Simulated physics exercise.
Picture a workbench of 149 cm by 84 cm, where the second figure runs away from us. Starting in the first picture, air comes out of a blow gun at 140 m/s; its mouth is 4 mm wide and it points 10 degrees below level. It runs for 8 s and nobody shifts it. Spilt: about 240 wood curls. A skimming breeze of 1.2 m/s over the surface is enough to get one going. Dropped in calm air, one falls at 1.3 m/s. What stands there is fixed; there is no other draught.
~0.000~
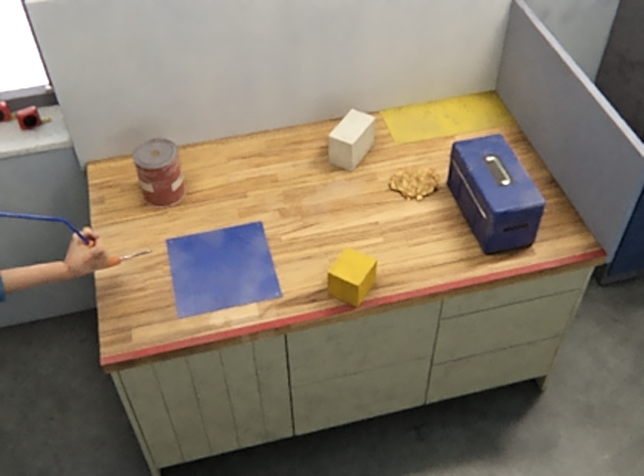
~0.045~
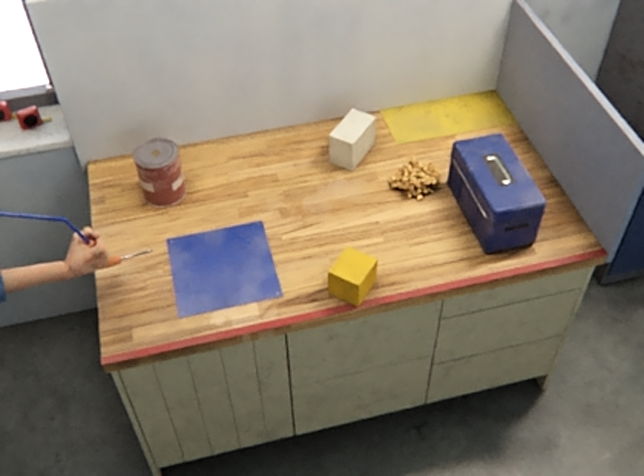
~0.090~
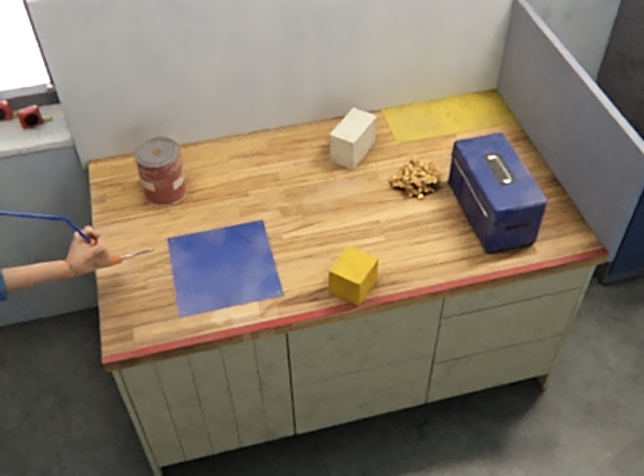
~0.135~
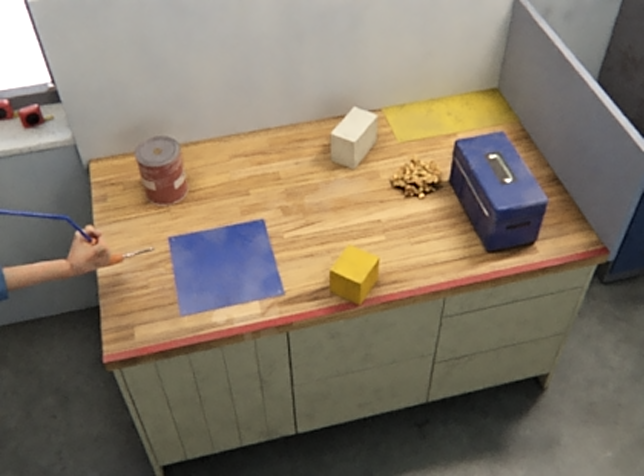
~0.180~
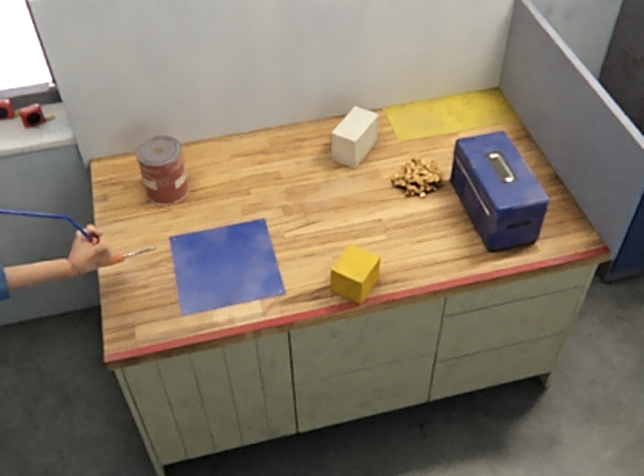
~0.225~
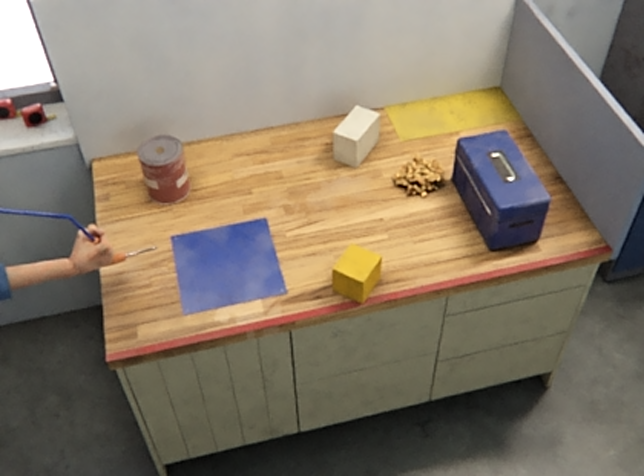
The footage shows a hand at the left holding a blow gun over a wooden workbench with a blue sheet, a red can, blocks, a blue toolbox and a pile of wood curls, while nothing on the bench visibly stirs.
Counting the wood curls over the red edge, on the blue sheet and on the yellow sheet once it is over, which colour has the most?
The red one has the most.
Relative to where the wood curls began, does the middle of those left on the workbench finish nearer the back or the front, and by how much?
Direction to the rear, distance about 15 cm.
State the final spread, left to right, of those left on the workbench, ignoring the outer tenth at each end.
About 0 cm.
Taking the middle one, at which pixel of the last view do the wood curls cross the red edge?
At roughly pixel (607, 253).
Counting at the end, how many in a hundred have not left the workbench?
Roughly 50 per cent.
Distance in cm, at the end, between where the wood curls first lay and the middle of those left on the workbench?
The middle is roughly 45 cm from where it started.
After 1.6 s, 66 % are on the move or not yet settled, 0 % are on the blue sheet, 11 % over the red edge and 11 % on the yellow sheet; the middle of those still in play is near (536, 136).
After 2.6 s, 47 % are on the move or not yet settled, 0 % are on the blue sheet, 26 % over the red edge and 10 % on the yellow sheet; the middle of those still in play is near (532, 128).
After 4.4 s, 28 % are on the move or not yet settled, 0 % are on the blue sheet, 40 % over the red edge and 10 % on the yellow sheet; the middle of those still in play is near (530, 125).
After 8.0 s, at the end, 0 % are on the blue sheet, 49 % over the red edge and 10 % on the yellow sheet; the middle of those still in play is near (526, 118).
